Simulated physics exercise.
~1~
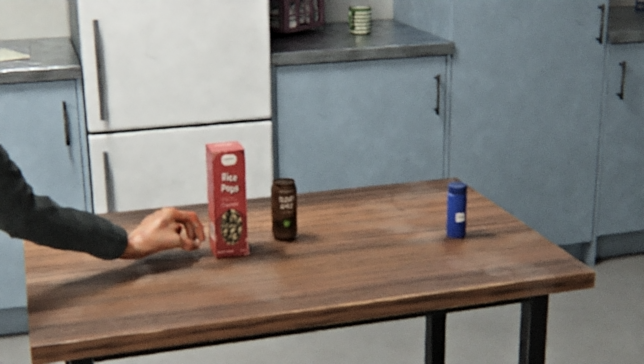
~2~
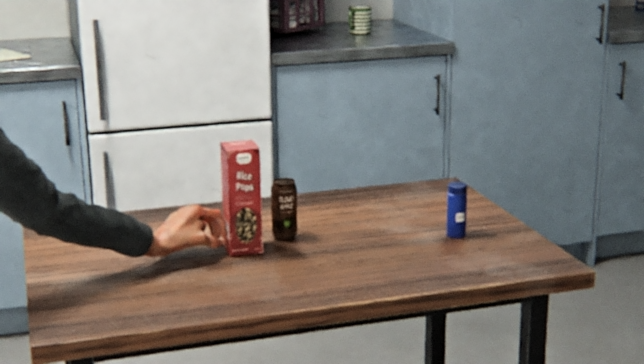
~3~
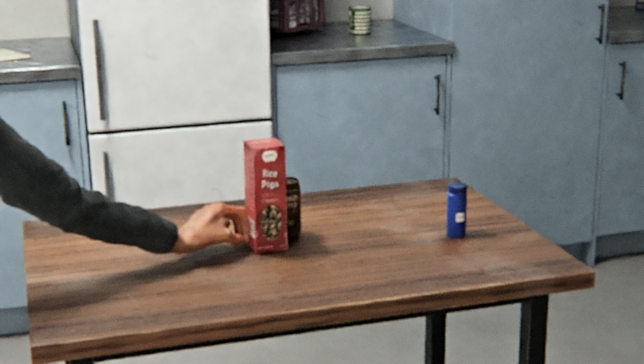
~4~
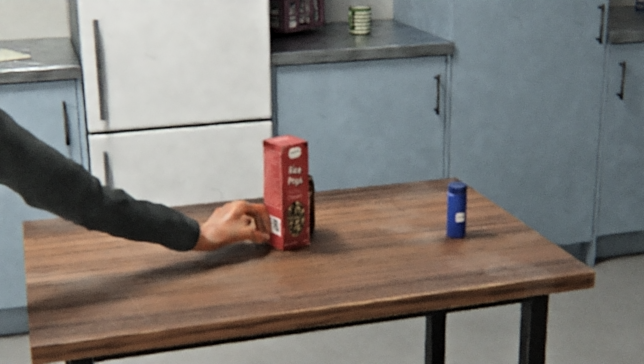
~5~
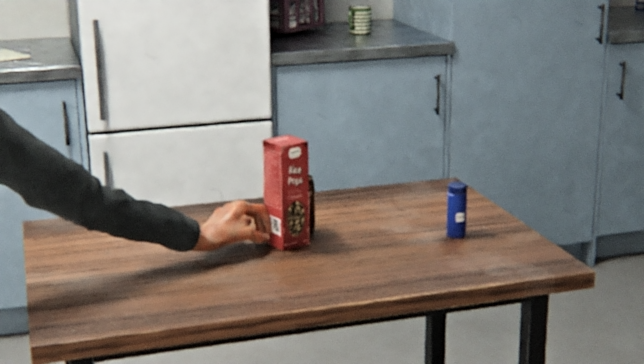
A tall red carton stands upright toward the left of a wooden table in a kitchen with blue-grey cupboards and a white fridge, seen from slightly above by a still camera. A dark brown container stands just to its right, and a small blue shaker stands farther right. A hand in a dark sleeve reaches in from the left and pushes the carton slowly rightward. The carton slides in front of the brown container, which shifts a little right and becomes mostly hidden. The hand then stops, with the carton still upright and the shaker unmoved.
